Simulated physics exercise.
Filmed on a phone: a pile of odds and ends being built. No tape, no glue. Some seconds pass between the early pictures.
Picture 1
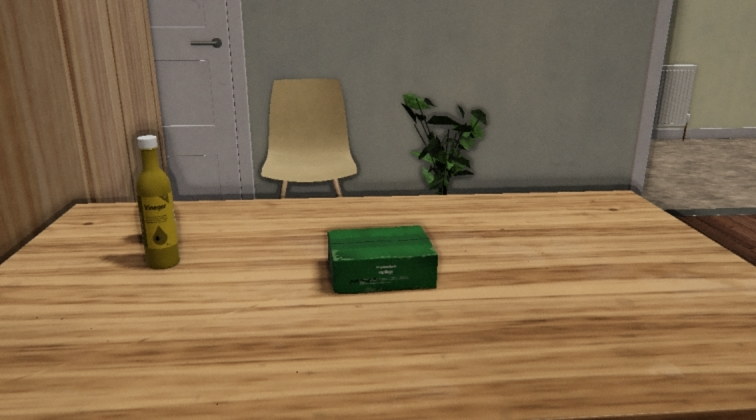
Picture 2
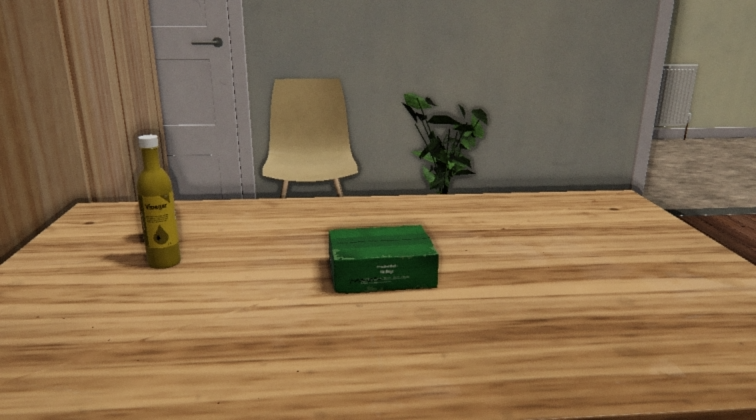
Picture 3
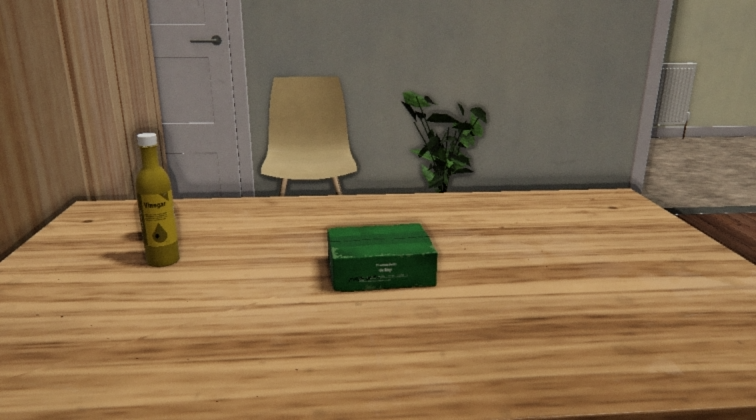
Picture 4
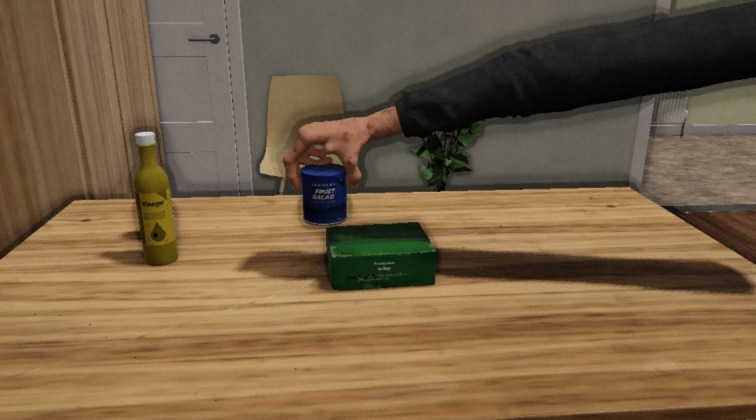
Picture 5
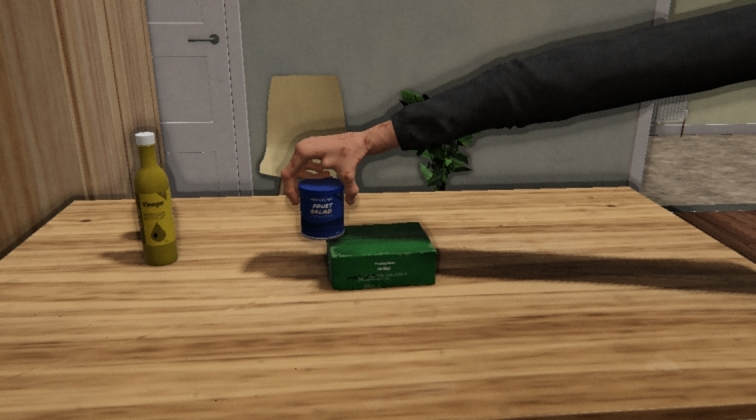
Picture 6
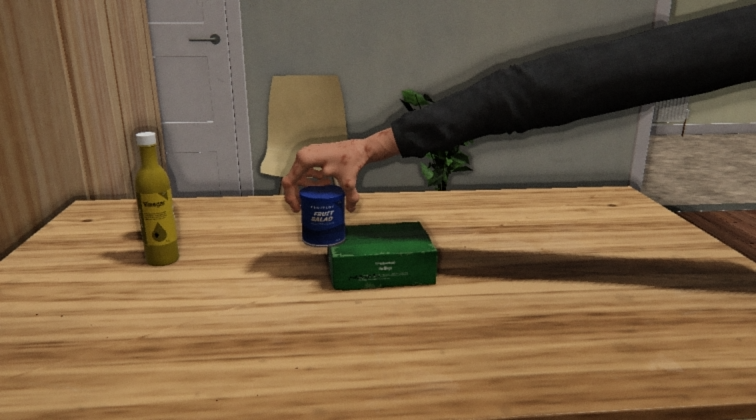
In a room with a grey wall and a pale door, a wooden tabletop is seen from its near side by a camera that stays almost still. A yellow bottle with a white cap stands at left and a green box sits near the middle, with a beige chair and a leafy plant behind. A dark-sleeved arm reaches in from the right, its hand lowering a blue pot behind the box's left side.
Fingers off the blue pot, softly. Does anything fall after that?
Outcome: The pile gives way.
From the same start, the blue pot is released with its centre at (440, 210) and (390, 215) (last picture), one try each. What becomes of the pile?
First, it gives way; second, it stays up.
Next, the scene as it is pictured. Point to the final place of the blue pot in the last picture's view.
Near (276, 256).
Then, 0.30 s past the last view, blue pot rocked 44° from its first pose near (307, 227).
Then, 0.40 s past the last view, blue pot now fallen.
Then, 0.80 s past the last view, nothing new.
Then, 2.20 s past the last view, blue pot resting near (276, 256).
Finally, fallen, blue pot; the other 3 still in place. Final places as the last picture's camera would see them, blue pot near (276, 256). The pile loses its balance.
